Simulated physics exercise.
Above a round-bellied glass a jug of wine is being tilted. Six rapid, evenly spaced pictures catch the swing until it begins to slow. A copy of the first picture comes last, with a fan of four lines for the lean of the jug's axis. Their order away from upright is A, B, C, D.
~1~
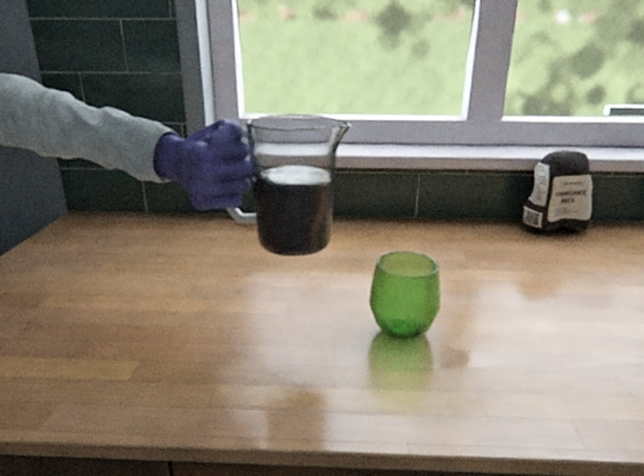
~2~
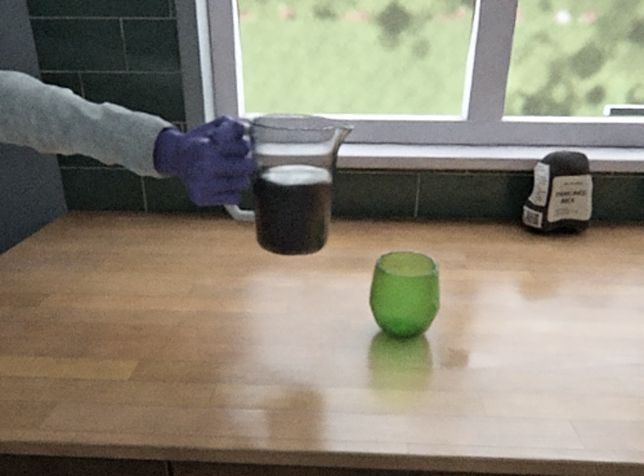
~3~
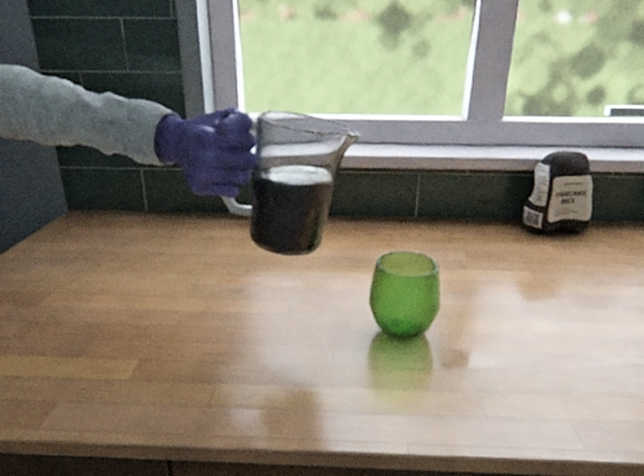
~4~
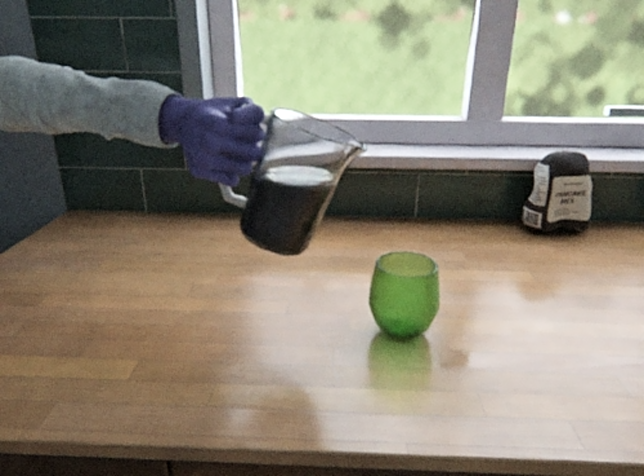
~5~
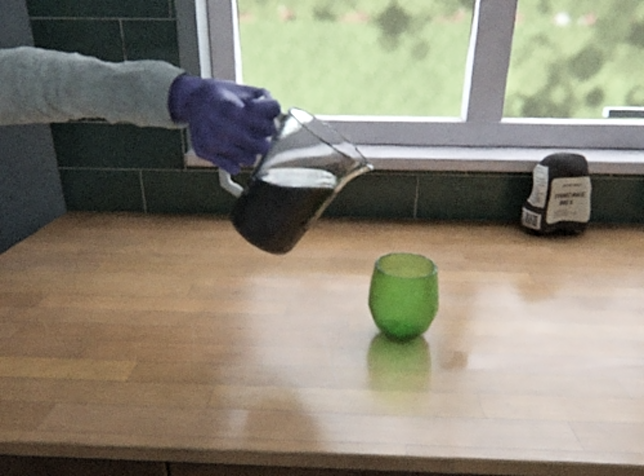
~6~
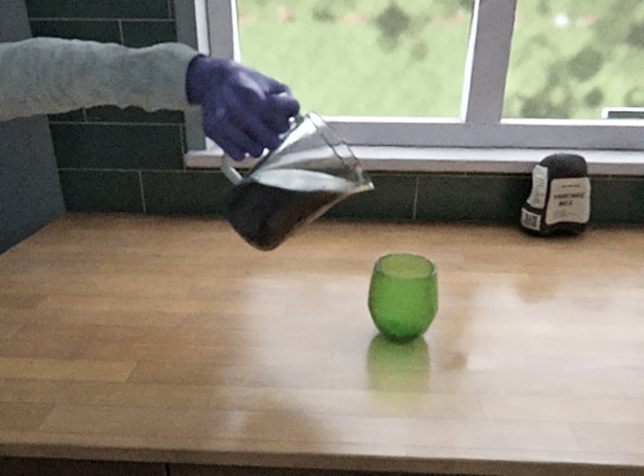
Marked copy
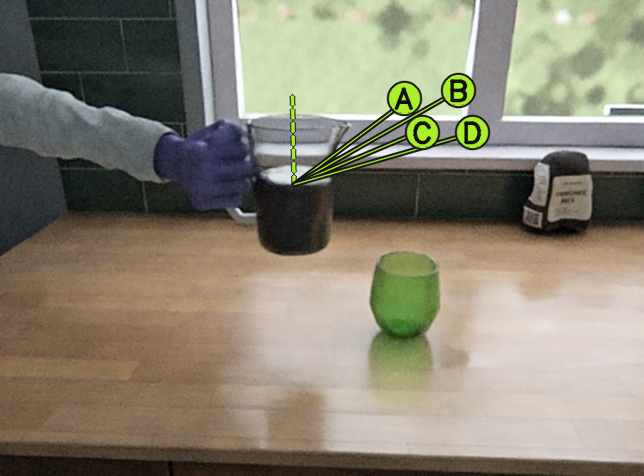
A purple-gloved hand held a clear jug of dark liquid upright above a wooden counter, up and to the left of a green round-bellied glass, then steadily tilted it rightward, with nothing leaving the lip.
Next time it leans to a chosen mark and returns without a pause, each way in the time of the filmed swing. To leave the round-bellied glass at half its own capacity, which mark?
Go for D.
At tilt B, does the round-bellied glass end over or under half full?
Under half.
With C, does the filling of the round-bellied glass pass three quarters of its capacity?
No, less.
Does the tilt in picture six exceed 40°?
Yes, it does.
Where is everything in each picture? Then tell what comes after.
Upright, lip at (349, 125); rim of the round-bellied glass round (407, 263); nothing has left yet.
Tipped about 2°, lip at (352, 127); nothing has left yet.
Tipped about 10°, lip at (359, 135); nothing has left yet.
Tipped about 20°, lip at (366, 148); nothing has left yet.
Tipped about 34°, lip at (371, 167); nothing has left yet.
Tipped about 48°, lip at (372, 187); nothing has left yet.
On the marked copy, A at (392, 111); B at (443, 99); C at (406, 137); D at (456, 137).
With A, the round-bellied glass ends with about 4 % of what it can hold.
With B, the round-bellied glass ends with about 13 % of what it can hold.
With C, the round-bellied glass ends with about 29 % of what it can hold.
With D, the round-bellied glass ends with about 48 % of what it can hold.
